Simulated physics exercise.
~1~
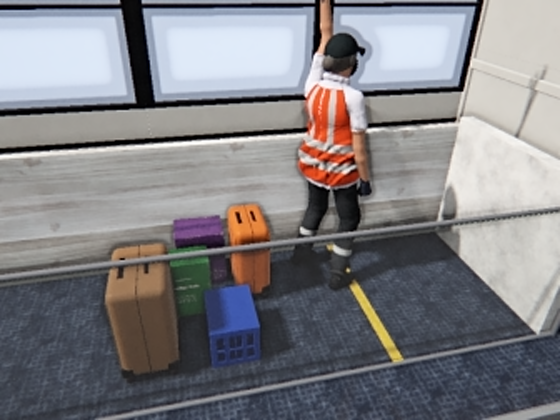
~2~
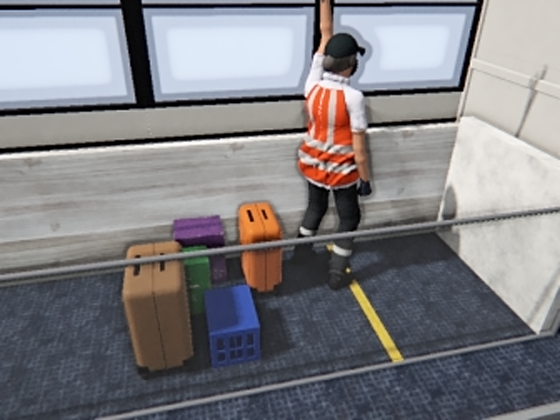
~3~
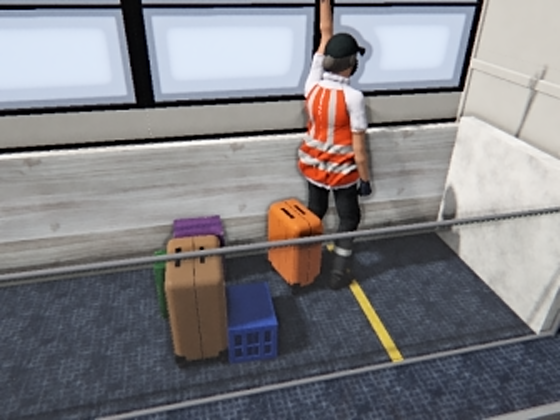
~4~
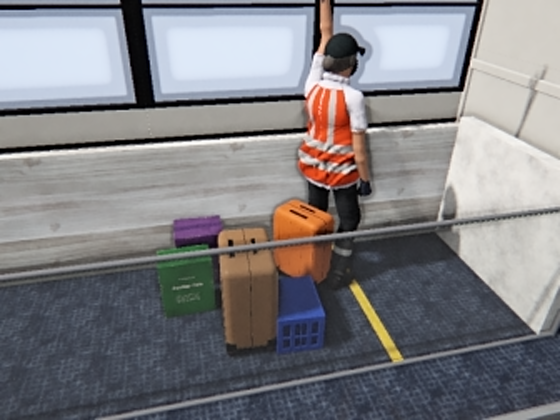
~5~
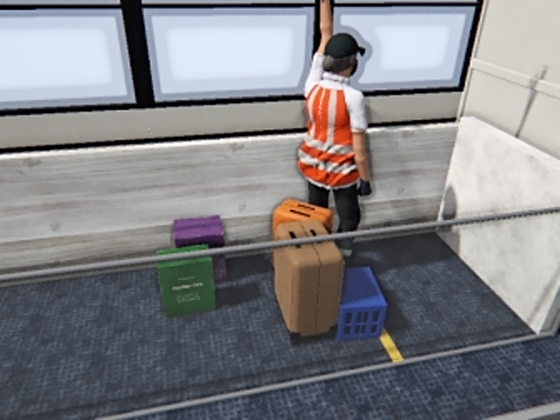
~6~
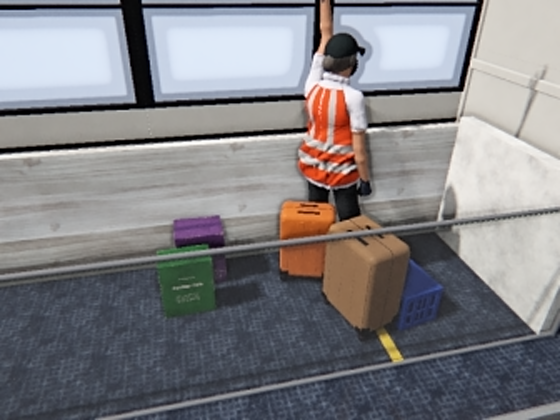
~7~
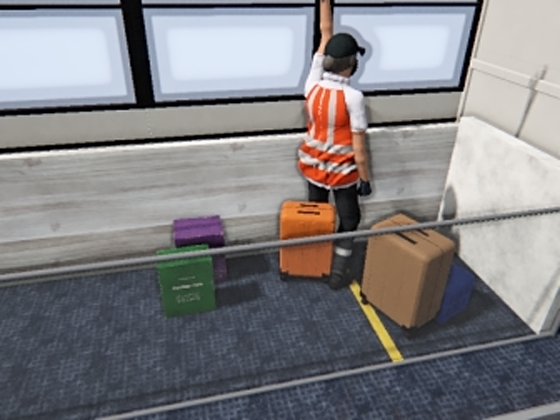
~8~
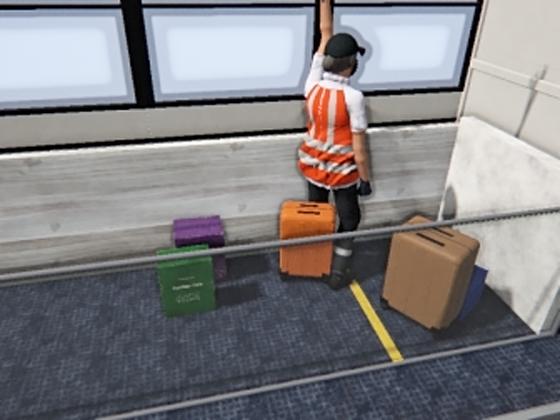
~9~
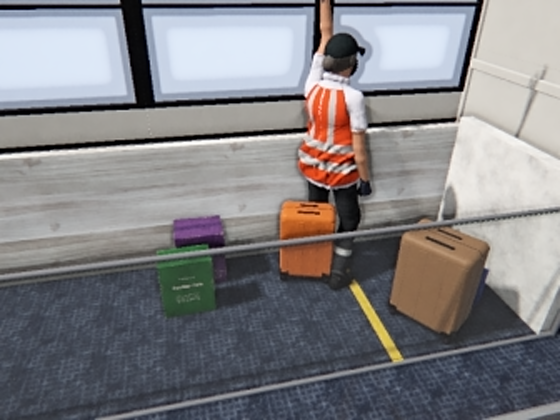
Inside a tram bay, seen from above and behind a rail, a passenger in an orange vest and dark cap stands with one arm raised near a yellow floor line. To the left are a tall brown case, a small orange case, a green carton, a purple pack and a blue crate. The brown and orange cases roll right, and the brown one reaches the crate, which slides ahead of it. The orange case stops by the passenger's legs, short of the line. Brown case and crate cross the line and settle at the right, the crate hidden behind the upright case, while green and purple stay put.
